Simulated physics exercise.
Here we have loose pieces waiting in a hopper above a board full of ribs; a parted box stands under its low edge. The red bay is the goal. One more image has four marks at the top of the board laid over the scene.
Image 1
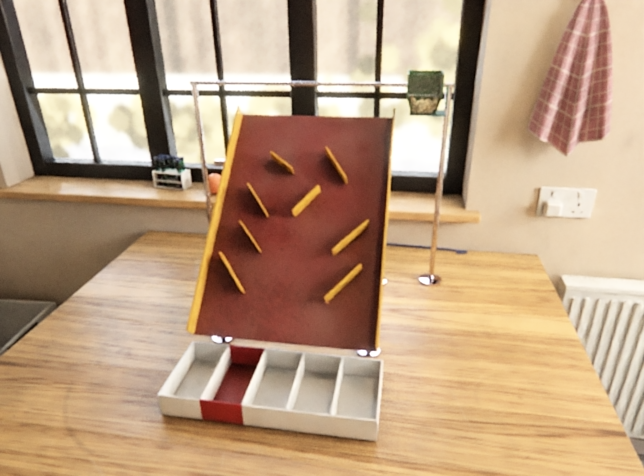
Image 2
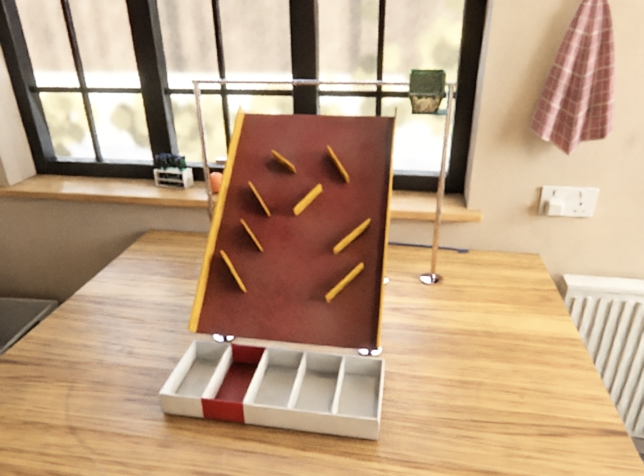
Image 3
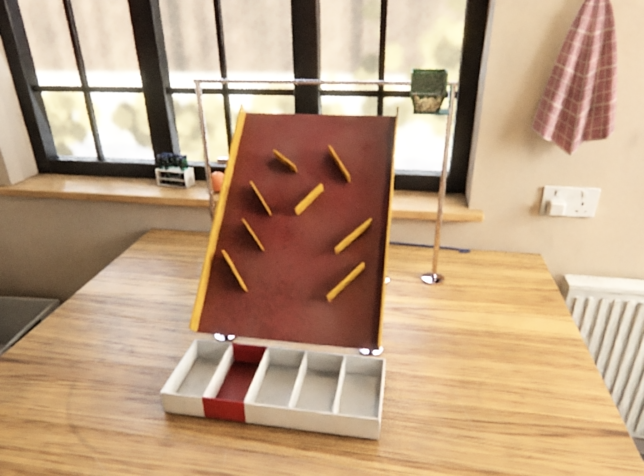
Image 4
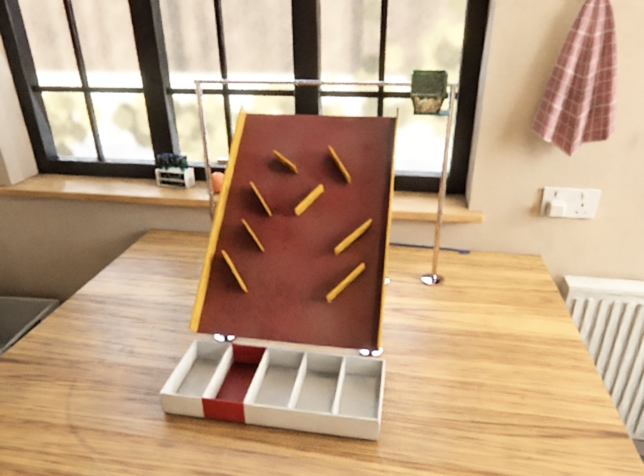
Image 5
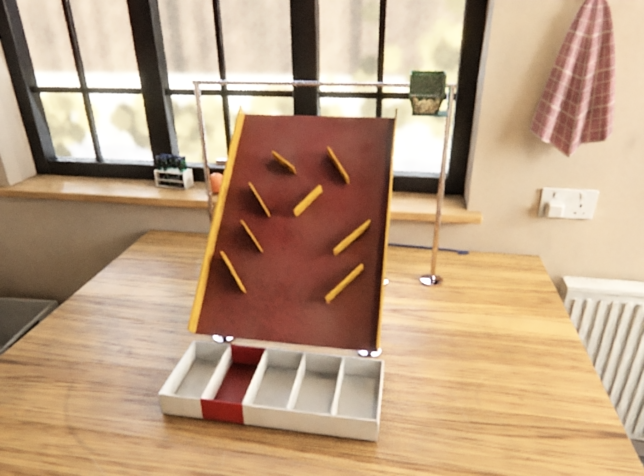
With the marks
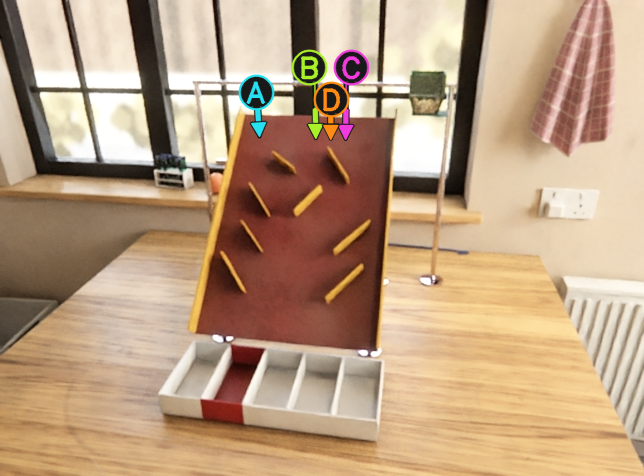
Tilted dark red board with yellow ribs standing motionless above a white divided box with one red bay on a wooden table.
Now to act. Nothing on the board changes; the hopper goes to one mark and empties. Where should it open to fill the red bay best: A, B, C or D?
Mark B.
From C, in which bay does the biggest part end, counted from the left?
The third.
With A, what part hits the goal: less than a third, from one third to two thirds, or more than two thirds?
Mark A gives less than a third.
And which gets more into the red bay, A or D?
Mark D.
On the marked copy, mark A meets the board at (259, 131); mark B meets the board at (315, 133); mark C meets the board at (345, 134); mark D meets the board at (330, 134).
If A is chosen, about a tenth in the red bay, the larger part in other bays, about a tenth outside the box.
If B is chosen, roughly half in the red bay, roughly a third in other bays, just a few held on the board.
If C is chosen, about a tenth in the red bay, the larger part in other bays, about a tenth outside the box.
If D is chosen, roughly a third in the red bay, roughly two thirds in other bays, just a few outside the box.
